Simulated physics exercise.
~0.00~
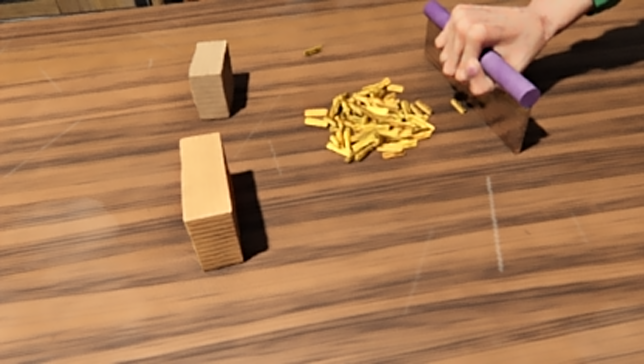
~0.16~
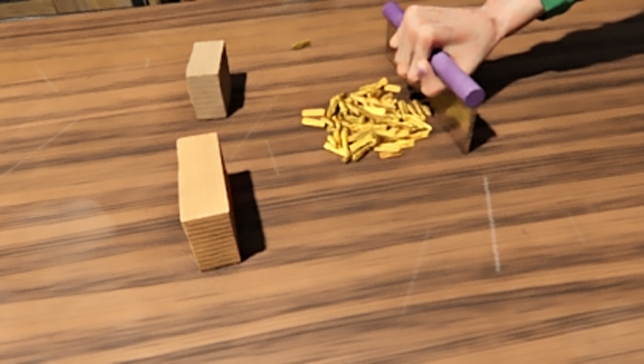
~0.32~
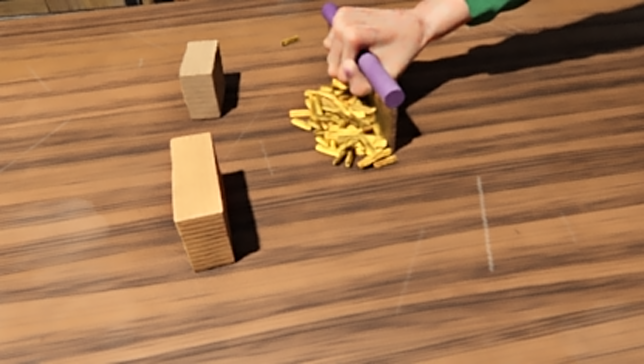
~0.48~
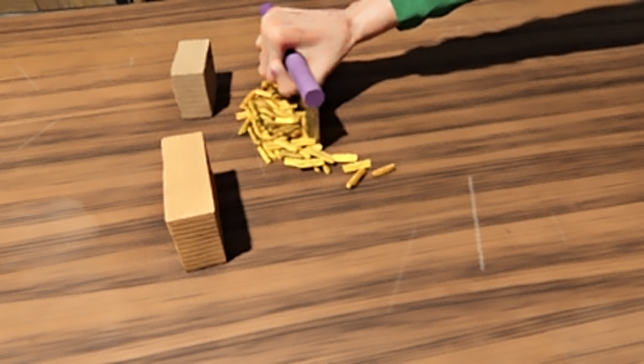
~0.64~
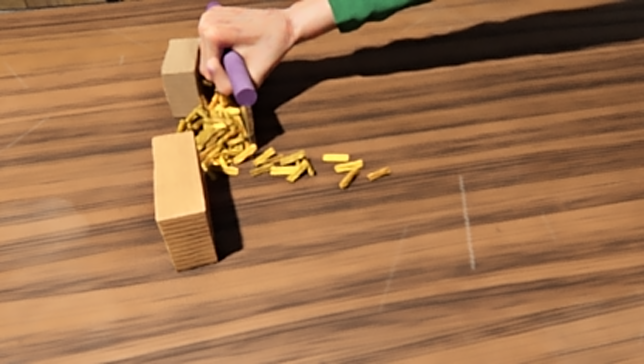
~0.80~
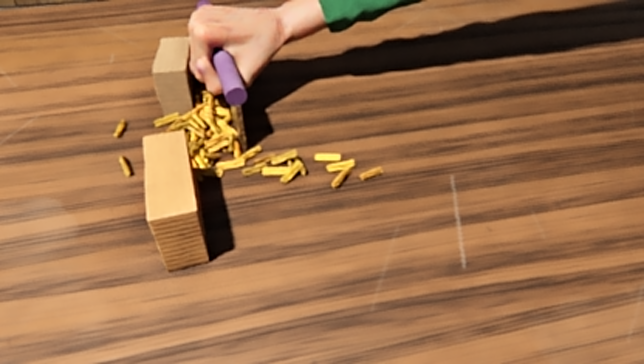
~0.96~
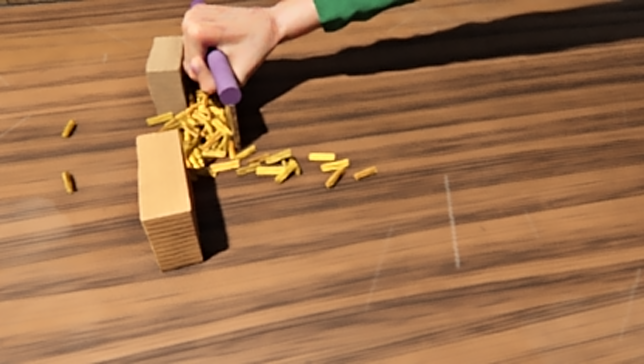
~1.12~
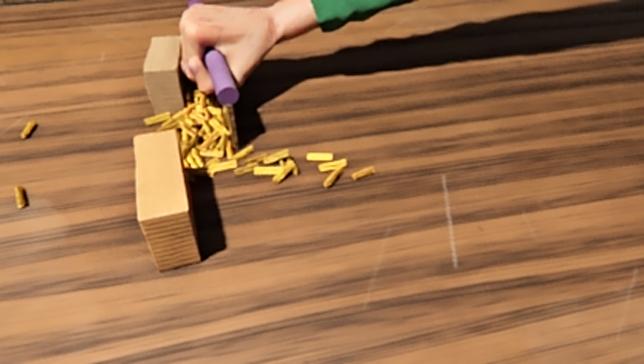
In this clip, a hand holding a scraper with a purple handle pushes a pile of yellow pasta pieces left across a wooden table toward two blocks, then stops; most pieces stay heaped before the blocks, some trail behind, and a couple slide through the gap and beyond.
